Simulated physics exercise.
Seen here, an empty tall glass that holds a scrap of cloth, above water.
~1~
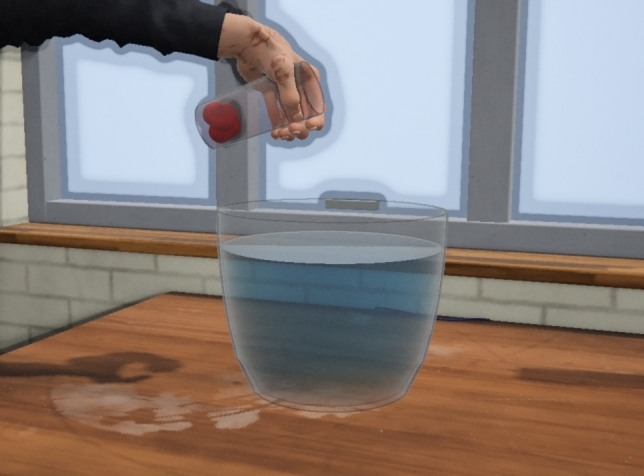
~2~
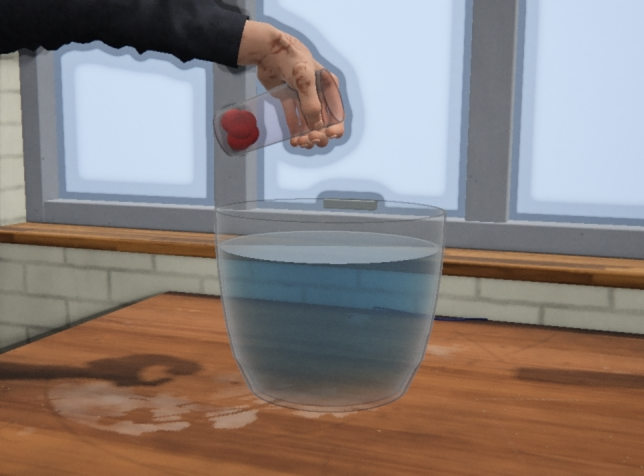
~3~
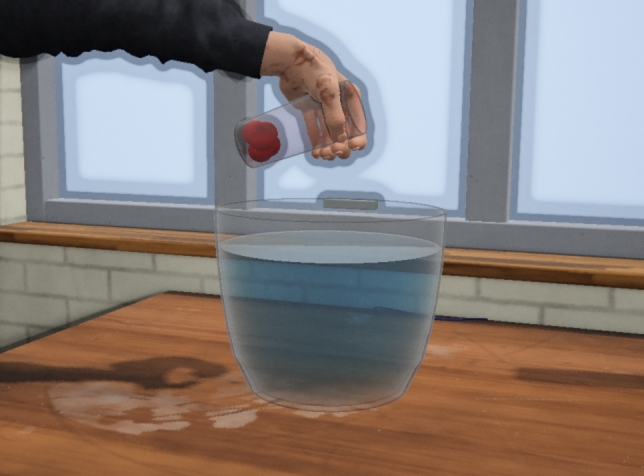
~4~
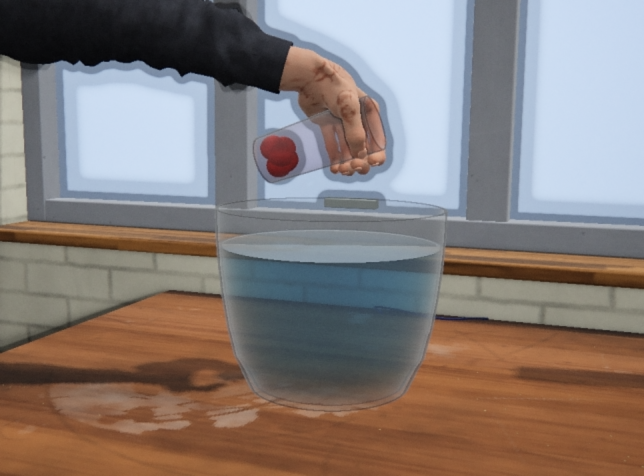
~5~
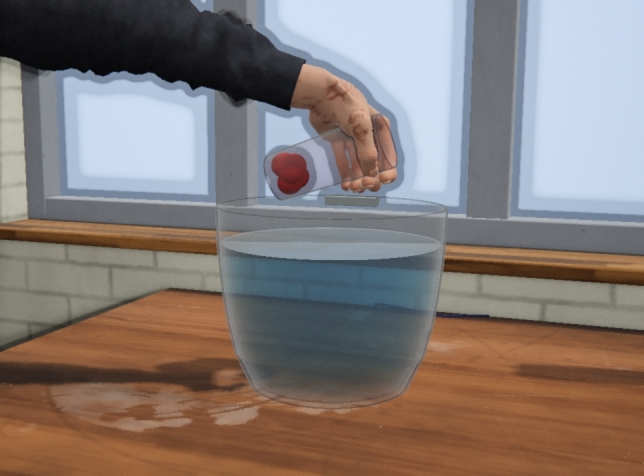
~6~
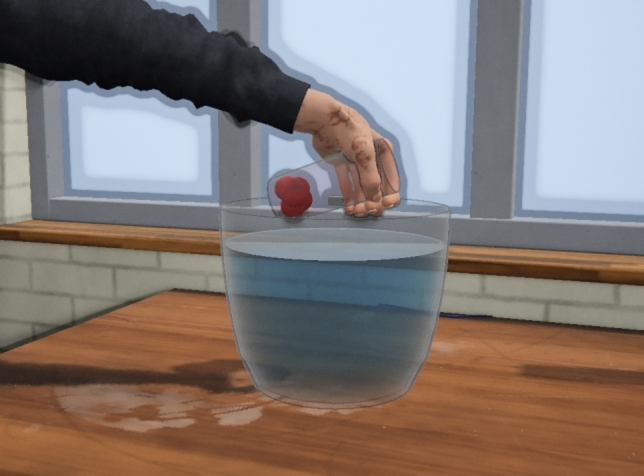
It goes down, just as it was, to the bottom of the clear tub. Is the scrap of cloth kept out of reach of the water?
No, the water gets to it.
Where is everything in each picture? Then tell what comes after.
Tall glass (261, 107) on its side; above the clear tub, in the first frame.
Tall glass (280, 115) on its side; scrap of cloth (239, 130); coming down, in the second frame.
Tall glass (302, 126) on its side; lower, in the third frame.
Tall glass (321, 142) on its side; scrap of cloth (278, 156); lower still, in the fourth frame.
Tall glass (332, 159) on its side; close to the surface, in the fifth frame.
Tall glass (335, 183) on its side; scrap of cloth (292, 197); just over the surface, in the sixth frame.
Next, the tall glass enters the water.
After that, water pours in as the air escapes.
Finally, the tall glass is under, flooded, and the scrap of cloth is wet.
